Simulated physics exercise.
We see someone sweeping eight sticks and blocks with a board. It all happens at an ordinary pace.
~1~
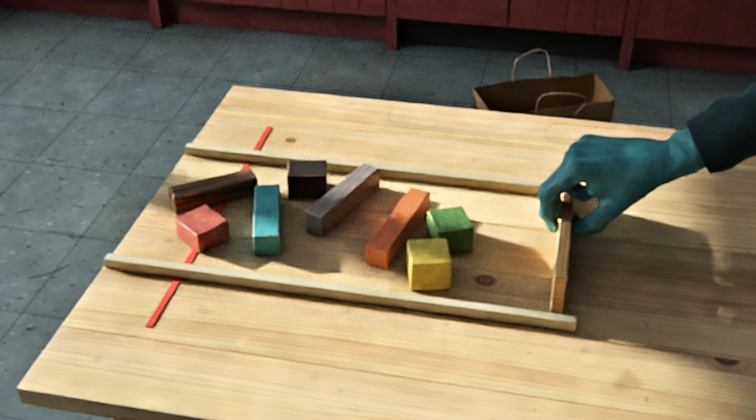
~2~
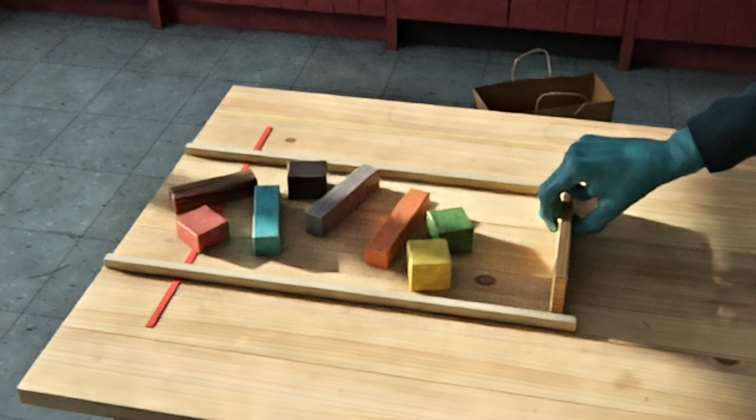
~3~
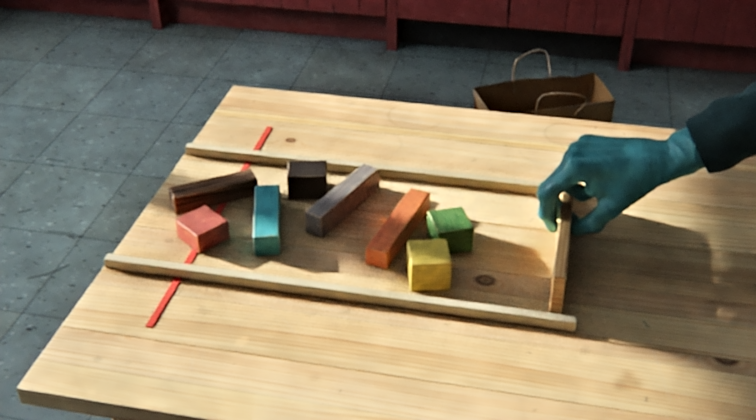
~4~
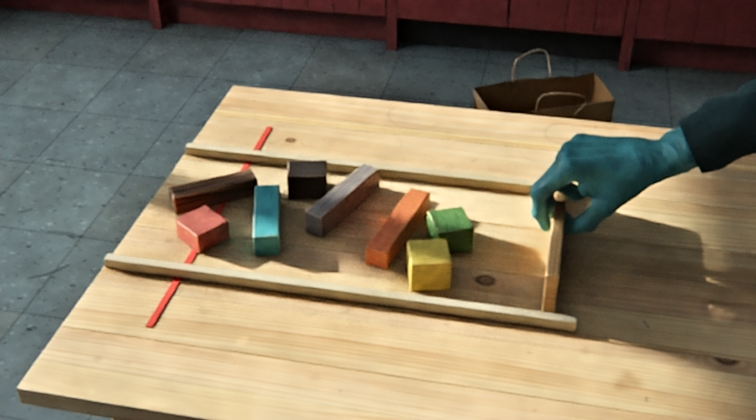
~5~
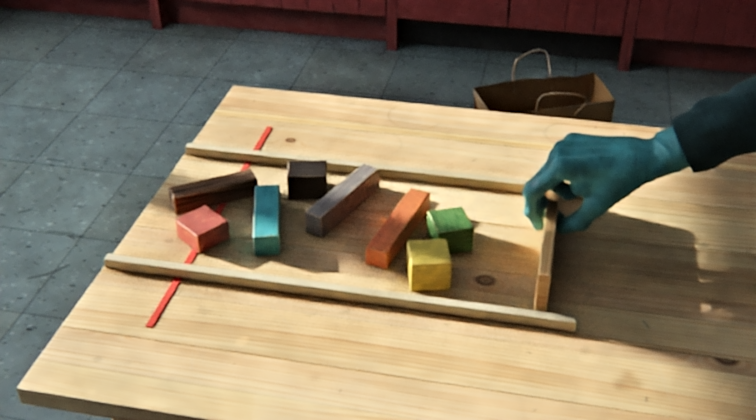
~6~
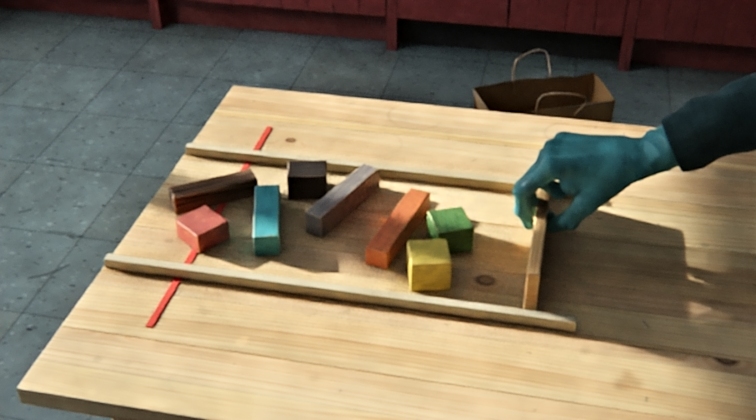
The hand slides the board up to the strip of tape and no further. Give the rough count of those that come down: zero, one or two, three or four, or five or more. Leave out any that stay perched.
Here the number that fall off is three or four.
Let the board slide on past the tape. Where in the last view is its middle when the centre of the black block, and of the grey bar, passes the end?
Its middle is around (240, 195) and around (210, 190).
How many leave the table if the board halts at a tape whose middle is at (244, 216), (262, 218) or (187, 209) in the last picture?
It would be 1, 0 and 6.
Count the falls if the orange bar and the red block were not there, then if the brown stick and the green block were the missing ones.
The counts: 0 and 2.
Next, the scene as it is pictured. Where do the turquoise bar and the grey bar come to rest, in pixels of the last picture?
Near (130, 225) and (169, 175).
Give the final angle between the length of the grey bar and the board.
About 0°.
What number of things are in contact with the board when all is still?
That makes 2.
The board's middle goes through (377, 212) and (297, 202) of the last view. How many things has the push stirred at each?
First 5, then 8.
A little later, none off yet; brown stick at rest near (214, 191); red block at rest near (203, 229); turquoise bar at rest near (267, 219).
When it is over, the number that fall off is three or four; down, black block, red block and brown stick.
